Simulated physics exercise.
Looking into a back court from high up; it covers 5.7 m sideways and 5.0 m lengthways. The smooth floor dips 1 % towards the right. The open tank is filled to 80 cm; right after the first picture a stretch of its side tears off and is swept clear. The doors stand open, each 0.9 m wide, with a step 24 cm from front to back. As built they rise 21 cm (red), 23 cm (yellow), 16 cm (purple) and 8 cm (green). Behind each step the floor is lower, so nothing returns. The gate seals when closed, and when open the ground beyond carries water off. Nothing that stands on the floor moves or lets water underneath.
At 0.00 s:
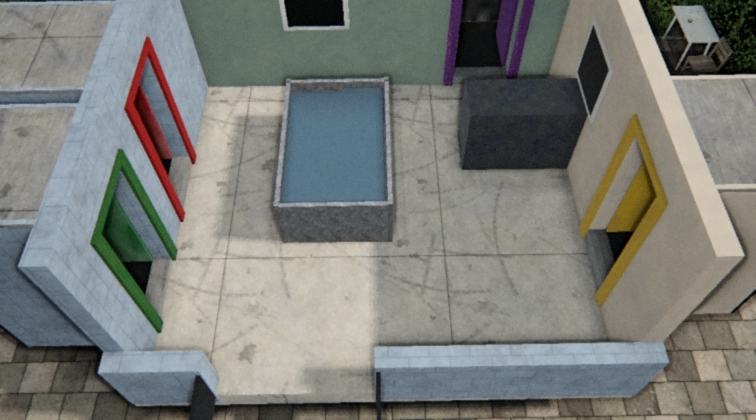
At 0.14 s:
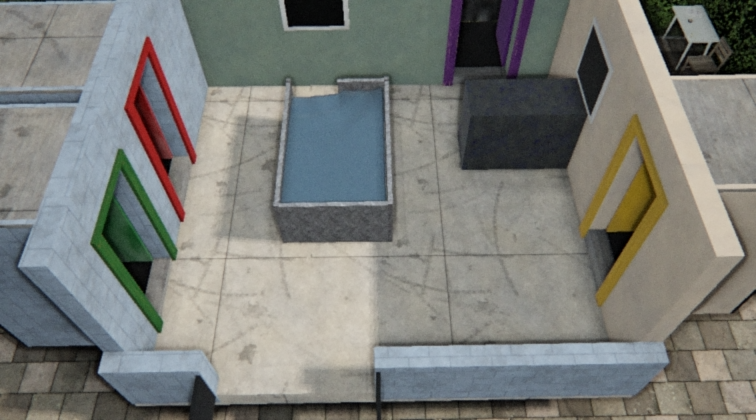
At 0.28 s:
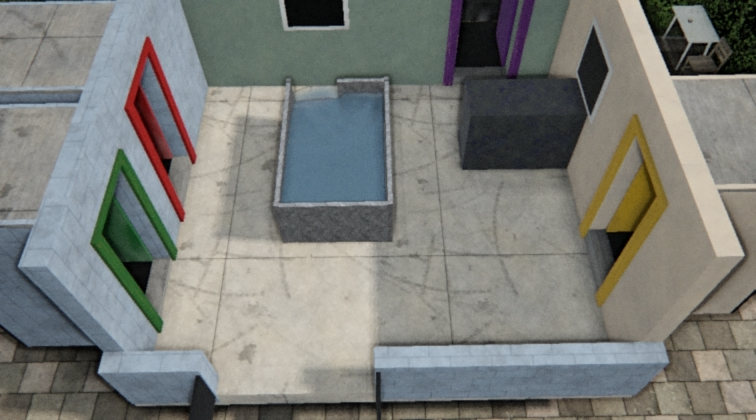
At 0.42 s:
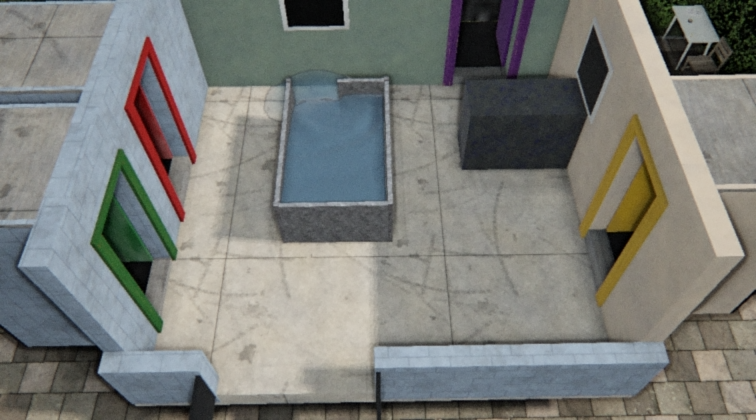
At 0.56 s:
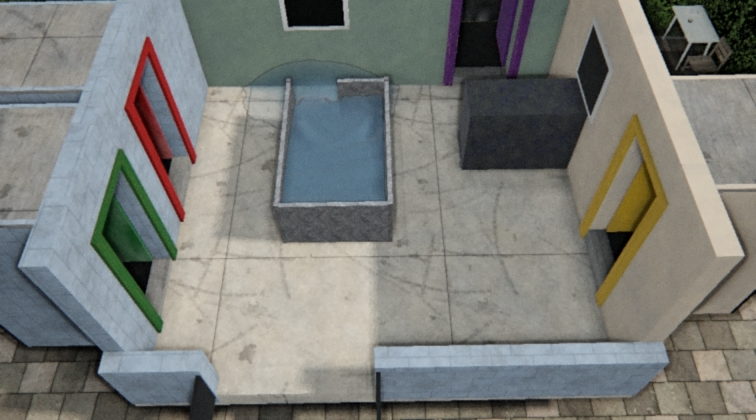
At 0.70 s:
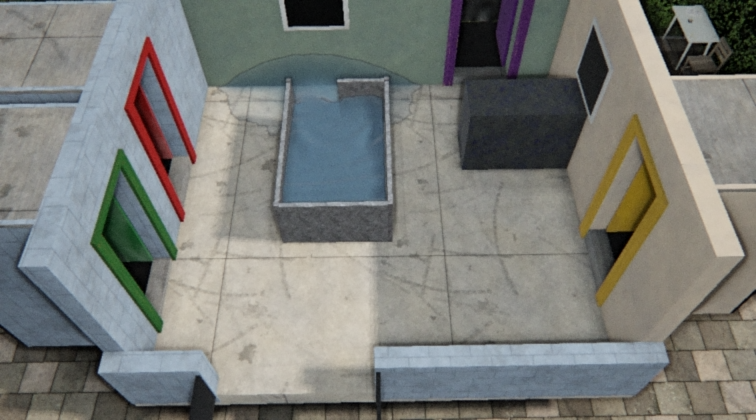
Water in an open stone tank starts pouring through a gap that opens in its far side, then spreads in a thin, widening arc across the courtyard floor along the green wall, as the level inside drops slightly.
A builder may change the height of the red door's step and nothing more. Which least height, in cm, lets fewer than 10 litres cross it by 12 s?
About 5.5 cm.
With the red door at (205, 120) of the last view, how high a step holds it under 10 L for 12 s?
Roughly 33 cm.
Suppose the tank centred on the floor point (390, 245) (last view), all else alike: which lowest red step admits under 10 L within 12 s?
About 7.0 cm.
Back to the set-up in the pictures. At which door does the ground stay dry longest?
Last comes the yellow one.
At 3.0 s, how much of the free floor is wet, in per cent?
Near 55 per cent is wet.
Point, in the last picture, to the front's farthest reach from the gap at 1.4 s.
Near (541, 88).
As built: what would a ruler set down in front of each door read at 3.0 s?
In cm: Red 9, yellow 0, purple 9, green 4.
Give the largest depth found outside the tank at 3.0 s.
About 32 cm.
After 1.4 s water covers 20 % of the floor, deepest (56 cm) near (316, 91); 2 cm at the red door, 0 litres in over its 21 cm step.
After 3.0 s water covers 55 % of the floor, deepest (32 cm) near (316, 91); 9 cm at the red door, 0 litres in over its 21 cm step.
After 12.0 s water covers 95 % of the floor, deepest (12 cm) near (566, 192); 3 cm at the red door, 0 litres in over its 21 cm step.
At the red door as built, the water arrived by 1.4 s and peaked near 10 cm at 2.4 s.
Run again over the same 12 s with other heights there, 13 litres in over 5 cm, 8 litres over 6 cm. The limit of 10 litres is kept from about 5.5 cm up.
